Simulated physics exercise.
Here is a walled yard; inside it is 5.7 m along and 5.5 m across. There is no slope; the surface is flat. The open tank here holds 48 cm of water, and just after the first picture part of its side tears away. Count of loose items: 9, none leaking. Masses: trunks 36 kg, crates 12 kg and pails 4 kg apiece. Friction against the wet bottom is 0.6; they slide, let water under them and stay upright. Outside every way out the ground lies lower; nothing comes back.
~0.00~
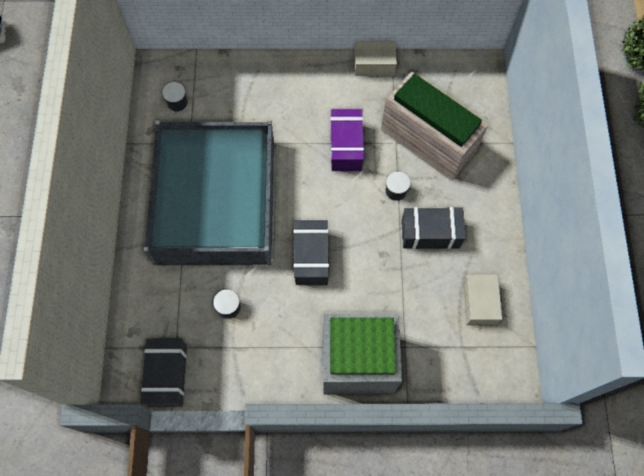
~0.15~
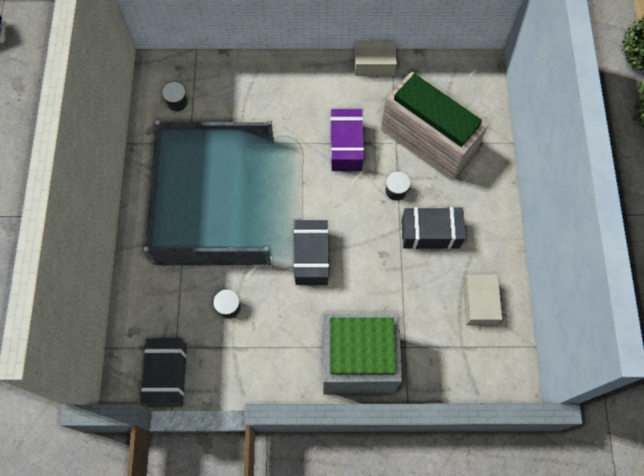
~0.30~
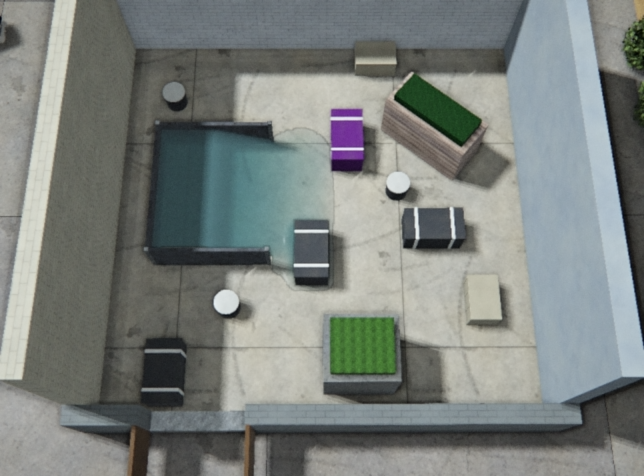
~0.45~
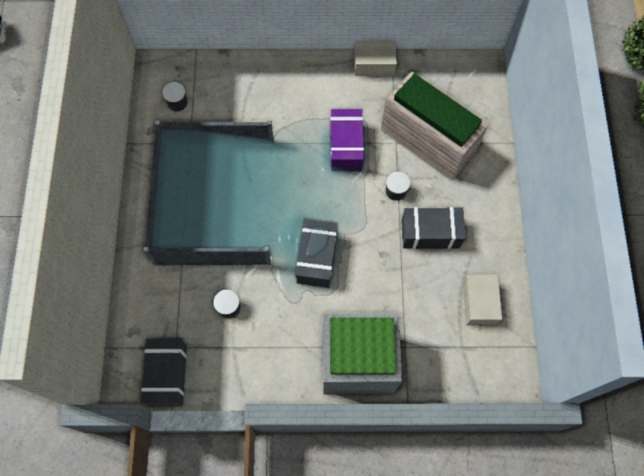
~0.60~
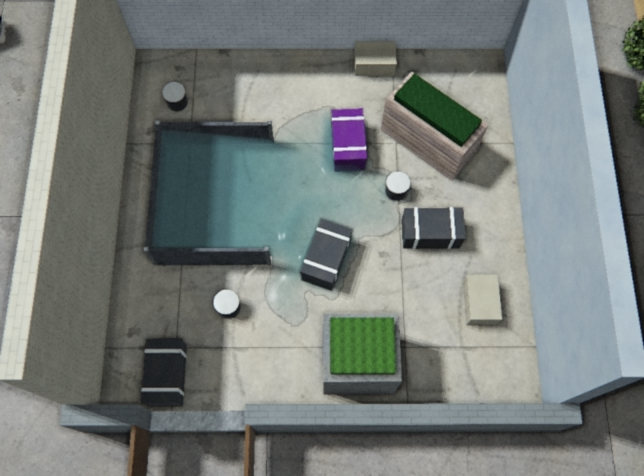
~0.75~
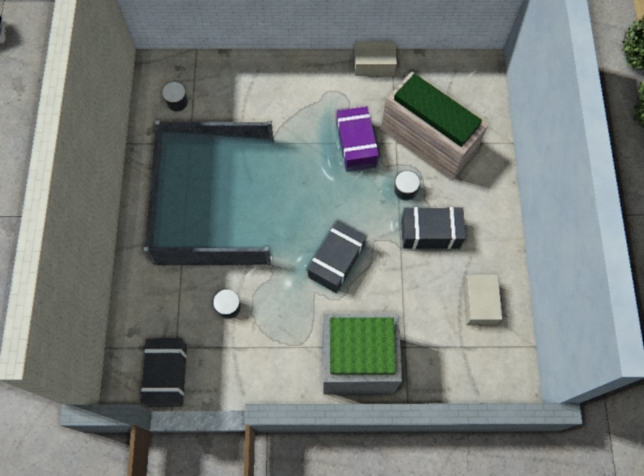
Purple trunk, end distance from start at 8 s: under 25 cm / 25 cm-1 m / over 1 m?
25 cm-1 m.
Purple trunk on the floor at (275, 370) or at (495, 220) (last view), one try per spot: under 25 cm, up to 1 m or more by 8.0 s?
Spot one - it barely budges; spot two - it barely budges.
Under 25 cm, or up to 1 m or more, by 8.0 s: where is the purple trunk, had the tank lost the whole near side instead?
Well, the purple trunk keeps its spot.
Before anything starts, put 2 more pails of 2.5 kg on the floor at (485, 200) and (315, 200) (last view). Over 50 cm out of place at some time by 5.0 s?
Well, the first is higher and the second higher.
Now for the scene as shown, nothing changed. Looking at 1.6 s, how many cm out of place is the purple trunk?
Close to 50 cm.
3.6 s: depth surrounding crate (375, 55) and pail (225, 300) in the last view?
Roughly 7 and 1 cm.
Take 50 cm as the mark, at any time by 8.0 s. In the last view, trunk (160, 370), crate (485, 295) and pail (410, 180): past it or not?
Within the limit, then beyond the limit, then beyond the limit.
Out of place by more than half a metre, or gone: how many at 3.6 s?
5.
After 1.6 s the purple trunk is near (383, 133), 0.5 m from its start, aground; 0 of 9 are out; 1 afloat.
After 3.6 s the purple trunk is near (379, 135), 0.4 m from its start, aground; 0 of 9 are out; 4 afloat.
After 5.6 s the purple trunk is near (379, 135), 0.4 m from its start, aground; 0 of 9 are out; 5 afloat.
After 8.0 s the purple trunk is near (379, 135), 0.4 m from its start, aground; 0 of 9 are out; 2 afloat.
